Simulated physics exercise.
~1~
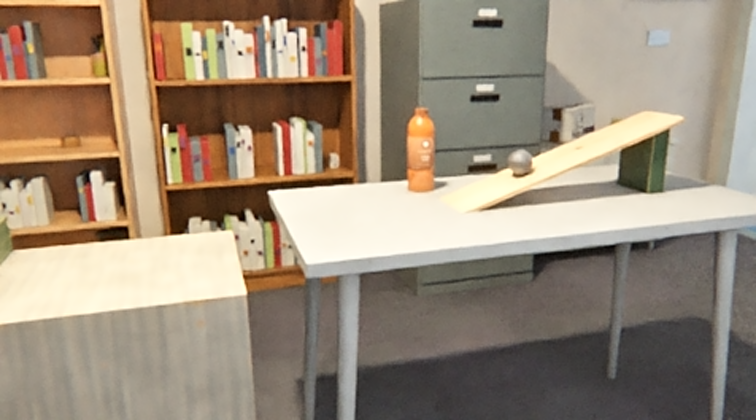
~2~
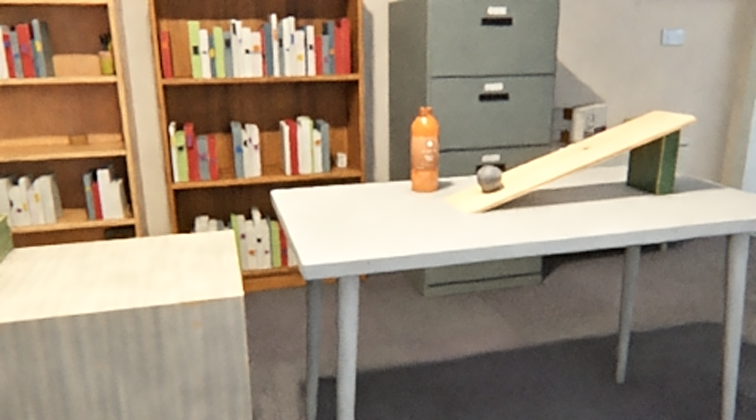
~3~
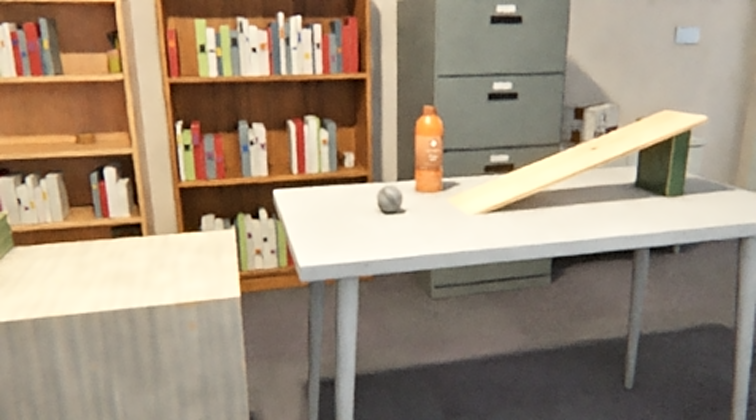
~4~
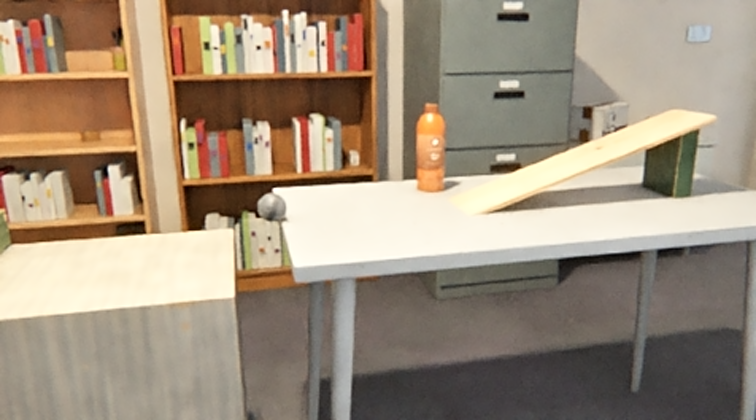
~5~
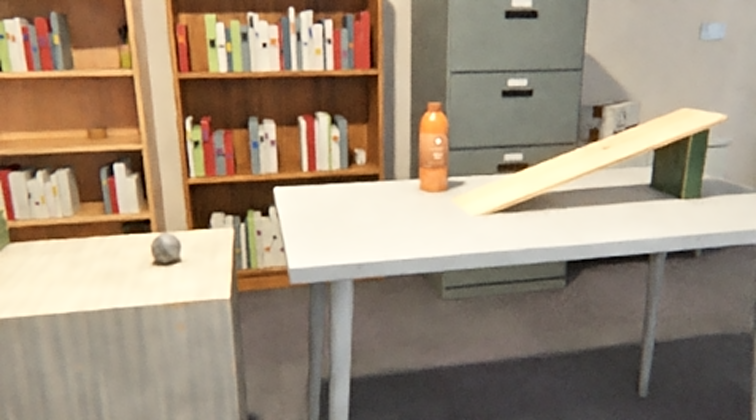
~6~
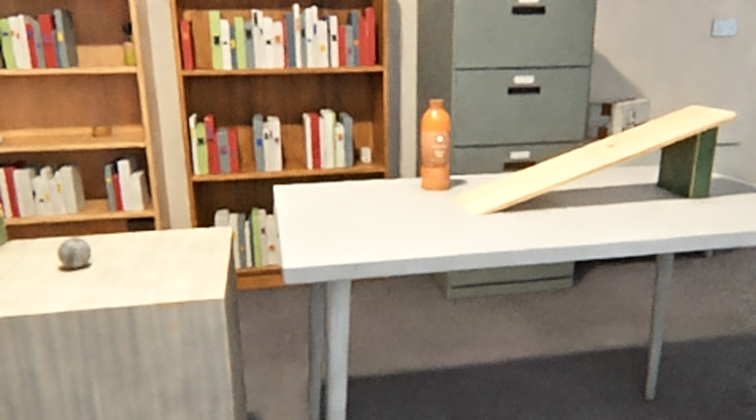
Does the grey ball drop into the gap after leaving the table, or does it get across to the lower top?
The grey ball gets across the gap and lands on the lower top at the left.
